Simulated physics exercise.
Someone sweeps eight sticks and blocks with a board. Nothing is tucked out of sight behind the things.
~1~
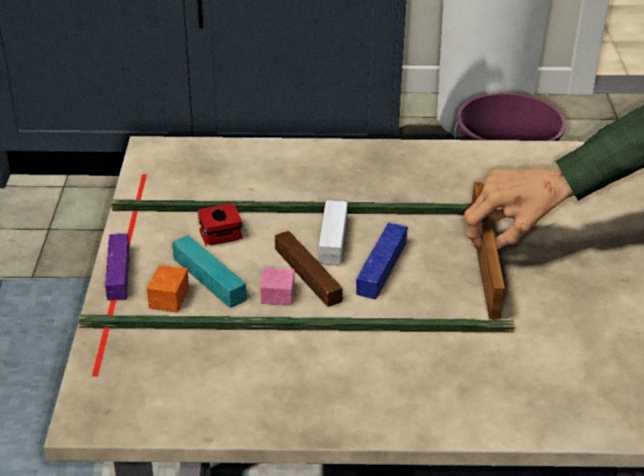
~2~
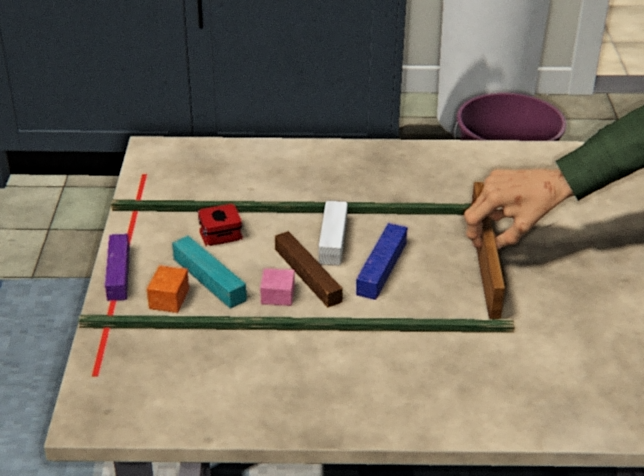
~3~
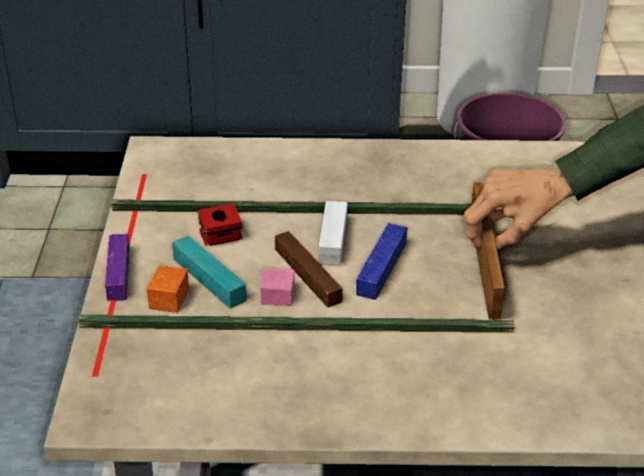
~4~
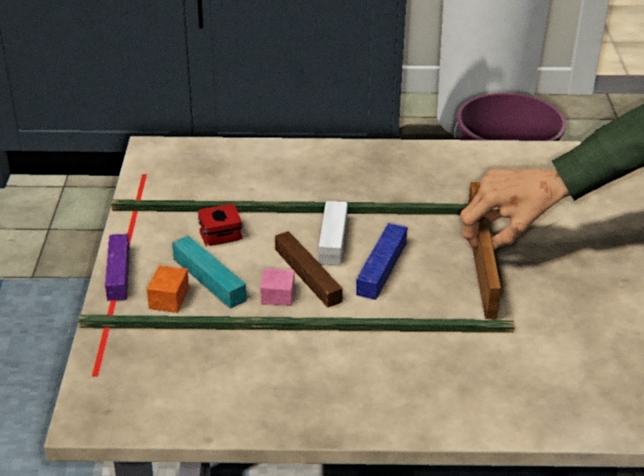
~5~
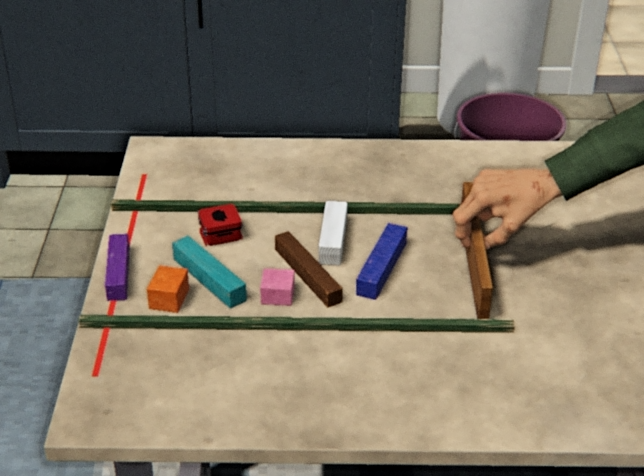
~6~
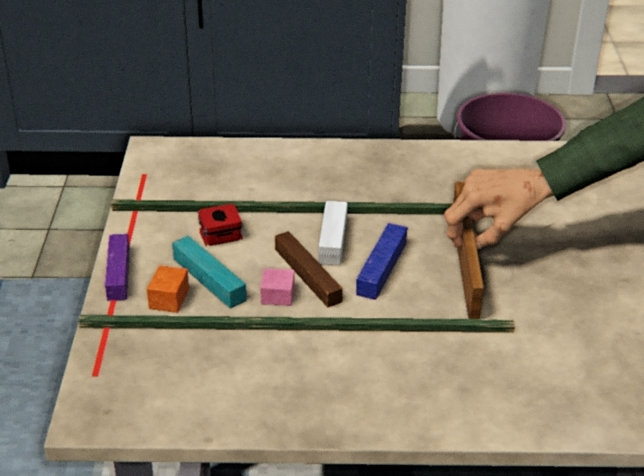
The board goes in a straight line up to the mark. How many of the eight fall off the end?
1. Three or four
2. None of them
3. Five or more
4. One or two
3, five or more.
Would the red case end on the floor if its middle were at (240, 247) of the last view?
Red case: Gone.
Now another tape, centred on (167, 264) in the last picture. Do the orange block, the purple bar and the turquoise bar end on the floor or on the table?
OK, so the orange block comes off, the purple bar comes off, and the turquoise bar? It comes off.
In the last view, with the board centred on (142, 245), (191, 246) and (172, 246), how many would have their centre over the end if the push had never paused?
Taking the places in turn, the counts are 5, 2 and 3.
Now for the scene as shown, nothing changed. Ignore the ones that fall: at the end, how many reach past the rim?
As for overhanging, the count is 0.
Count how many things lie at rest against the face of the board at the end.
The answer is 1.
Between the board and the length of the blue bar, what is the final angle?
Roughly 0° out of line.
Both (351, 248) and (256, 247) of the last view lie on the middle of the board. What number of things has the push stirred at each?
I make it 3 at the first spot and 7 at the other.
Early on, none off yet; purple bar at rest near (118, 266); orange block at rest near (168, 289); turquoise bar at rest near (209, 271).
Finally, the number that fall off is five or more; lost, white stick, brown bar, pink block, red case, turquoise bar, orange block and purple bar.
